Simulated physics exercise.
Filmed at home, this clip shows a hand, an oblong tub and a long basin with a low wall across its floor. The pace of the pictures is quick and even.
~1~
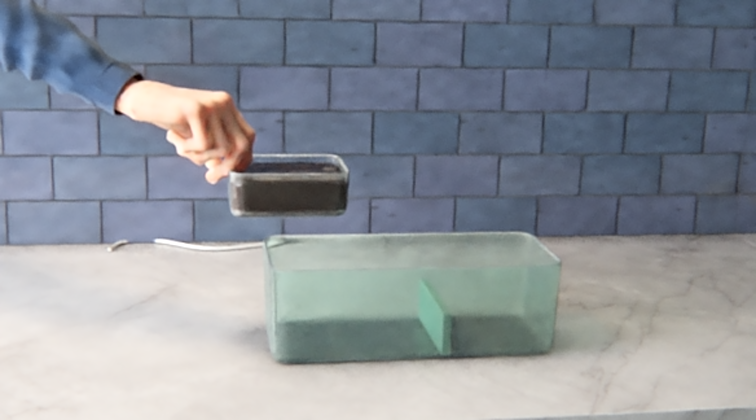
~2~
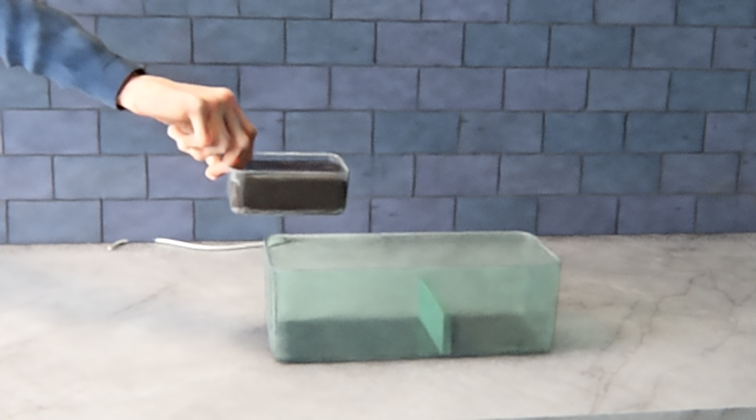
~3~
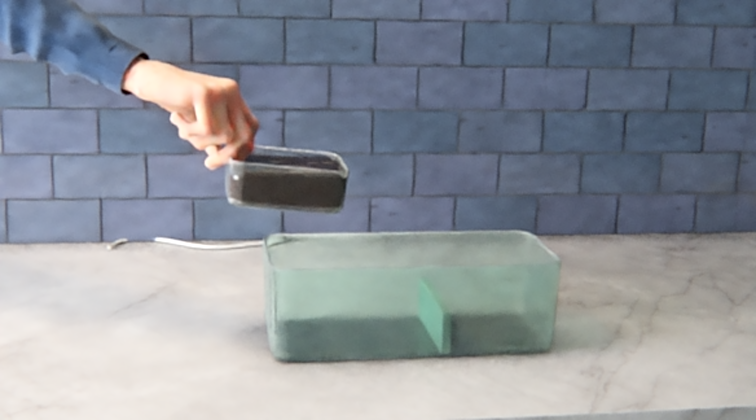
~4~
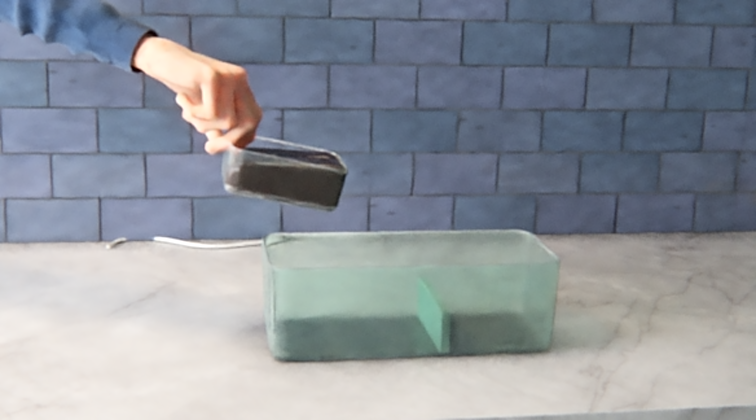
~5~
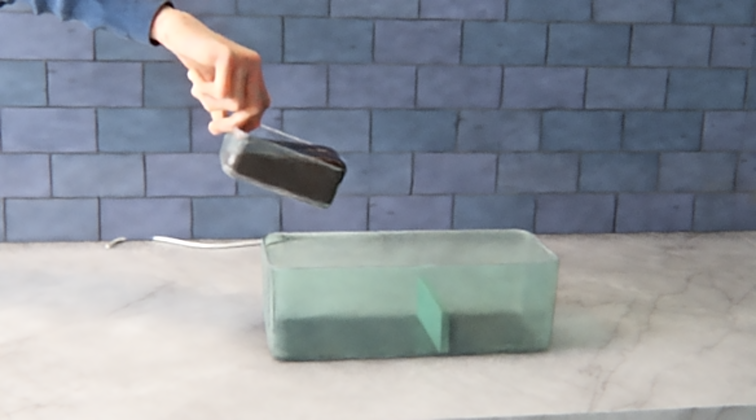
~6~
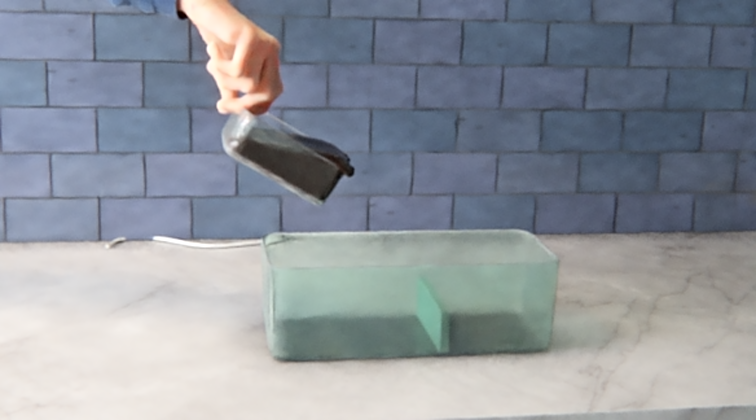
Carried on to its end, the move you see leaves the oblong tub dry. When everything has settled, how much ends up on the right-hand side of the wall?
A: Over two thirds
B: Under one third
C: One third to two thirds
C.
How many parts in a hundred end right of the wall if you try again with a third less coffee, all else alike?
About 15 parts in a hundred, give or take.
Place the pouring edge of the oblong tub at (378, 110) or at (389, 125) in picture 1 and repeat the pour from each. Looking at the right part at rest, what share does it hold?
70 %, 75 %.
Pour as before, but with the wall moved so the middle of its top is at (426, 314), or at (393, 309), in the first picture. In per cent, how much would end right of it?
55 per cent first, then 75 per cent.
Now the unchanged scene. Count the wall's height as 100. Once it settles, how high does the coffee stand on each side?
Left side 20 percent, right side 30 percent.
A moment on, the oblong tub is tipped on its side and 20 per cent is still to pour, 19 is left of the wall and 0 right of it.
Next, the oblong tub is tipped on its side and 2 per cent is still to pour, 41 is left of the wall and 48 right of it.
Then the oblong tub is tipped on its side and 0 per cent is still to pour, 48 is left of the wall and 43 right of it.
Later the oblong tub is tipped on its side and 0 per cent is still to pour, 52 is left of the wall and 44 right of it.
At rest 52 per cent lies left of the wall, 44 right of it and 5 outside.
